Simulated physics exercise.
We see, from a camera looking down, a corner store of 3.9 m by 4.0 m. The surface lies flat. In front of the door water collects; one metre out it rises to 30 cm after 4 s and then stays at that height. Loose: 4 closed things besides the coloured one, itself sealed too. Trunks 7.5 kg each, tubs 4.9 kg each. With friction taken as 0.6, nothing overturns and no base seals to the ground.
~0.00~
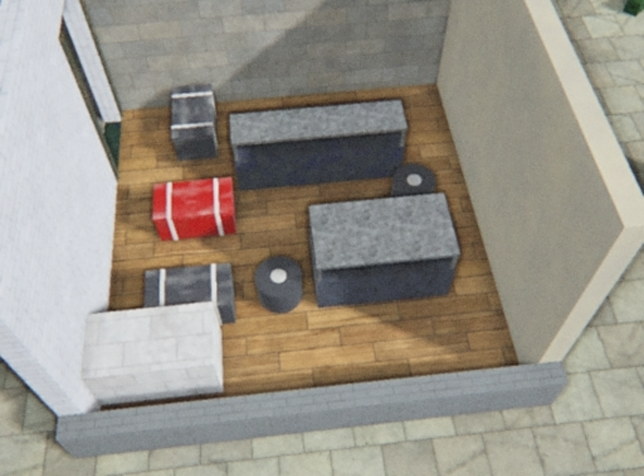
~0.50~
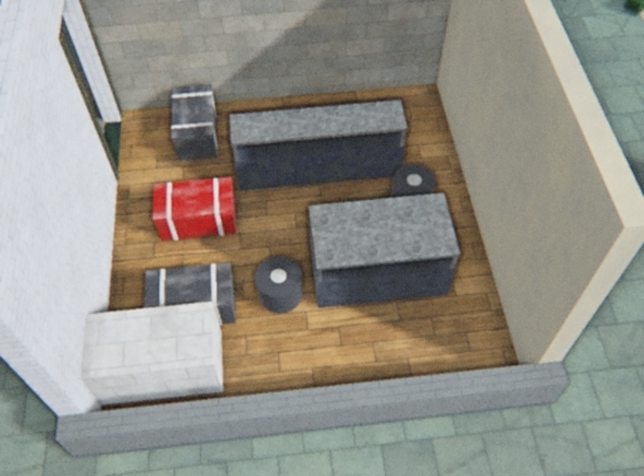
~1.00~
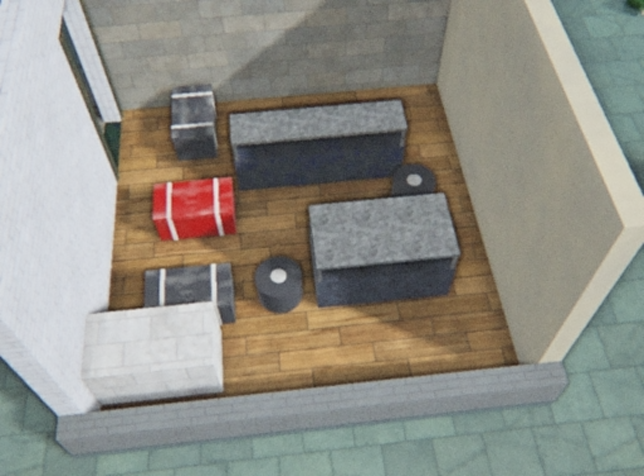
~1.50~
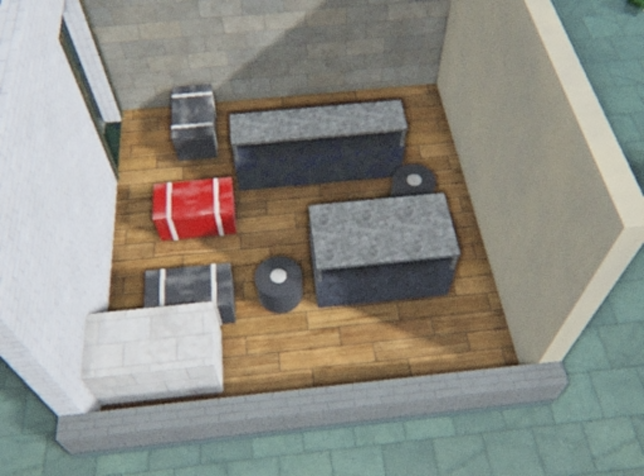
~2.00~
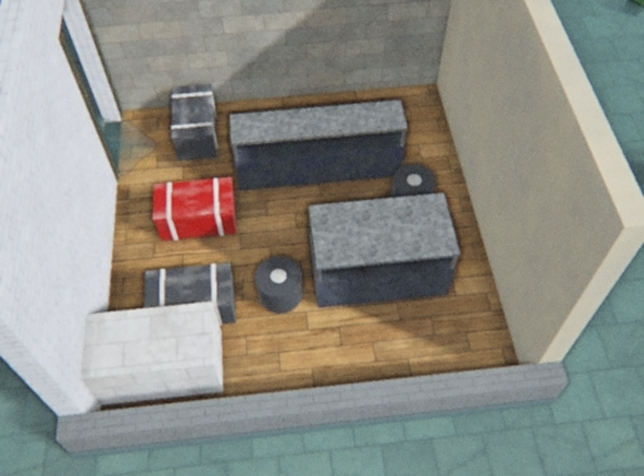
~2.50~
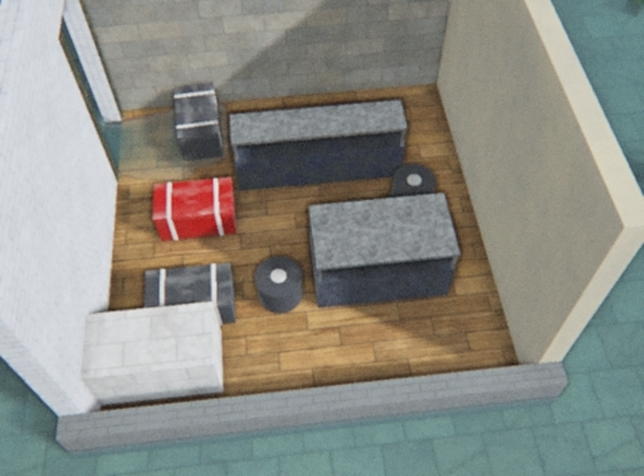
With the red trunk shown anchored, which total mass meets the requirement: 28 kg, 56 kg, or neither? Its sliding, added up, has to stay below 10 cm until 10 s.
Only the hefty one is fine.
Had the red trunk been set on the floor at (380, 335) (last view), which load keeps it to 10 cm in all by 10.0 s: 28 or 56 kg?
Just the heavier works.
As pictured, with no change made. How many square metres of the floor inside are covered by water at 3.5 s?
Somewhere around 3.0 m2, roughly.
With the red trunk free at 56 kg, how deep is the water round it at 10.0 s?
Something like 8 centimetres.
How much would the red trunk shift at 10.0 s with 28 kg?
Shift: About 30 cm.
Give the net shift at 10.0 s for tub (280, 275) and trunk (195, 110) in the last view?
The first is 5 cm from its start, the second 300 cm.
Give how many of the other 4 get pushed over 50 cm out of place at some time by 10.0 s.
By my tally, 2.
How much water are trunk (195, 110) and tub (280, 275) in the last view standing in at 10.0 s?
Roughly 12 and 7 cm.
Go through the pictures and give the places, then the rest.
The red trunk at (193, 198), on the bottom; 0.0 m2 under water; 0 of 5 have shifted, in the first frame.
The red trunk at (193, 198), on the bottom; water covers 0.0 m2; 0 of 5 have shifted, in the second frame.
The red trunk at (193, 198) rests on the ground; water covers 0.0 m2; 0 of 5 have shifted, in the third frame.
The red trunk at (193, 198), on the bottom; water covers 0.0 m2; 0 of 5 have shifted, in the fourth frame.
The red trunk at (193, 198), on the bottom; 0.2 m2 under water; 0 of 5 have shifted, in the fifth frame.
The red trunk at (193, 198), on the bottom; water covers 0.7 m2; 0 of 5 have shifted, in the sixth frame.
After 3.5 s the red trunk would be 0 cm from its start with 28 kg and 0 cm from its start with 56 kg; 2 cm of water round it then.
After 4.5 s the red trunk would be 0 cm from its start with 28 kg and 0 cm from its start with 56 kg; 4 cm of water round it then.
After 7.0 s the red trunk would be 10 cm from its start with 28 kg and 0 cm from its start with 56 kg; 5 cm of water round it then.
After 10.0 s the red trunk would be 32 cm from its start with 28 kg and 0 cm from its start with 56 kg; 8 cm of water round it then.
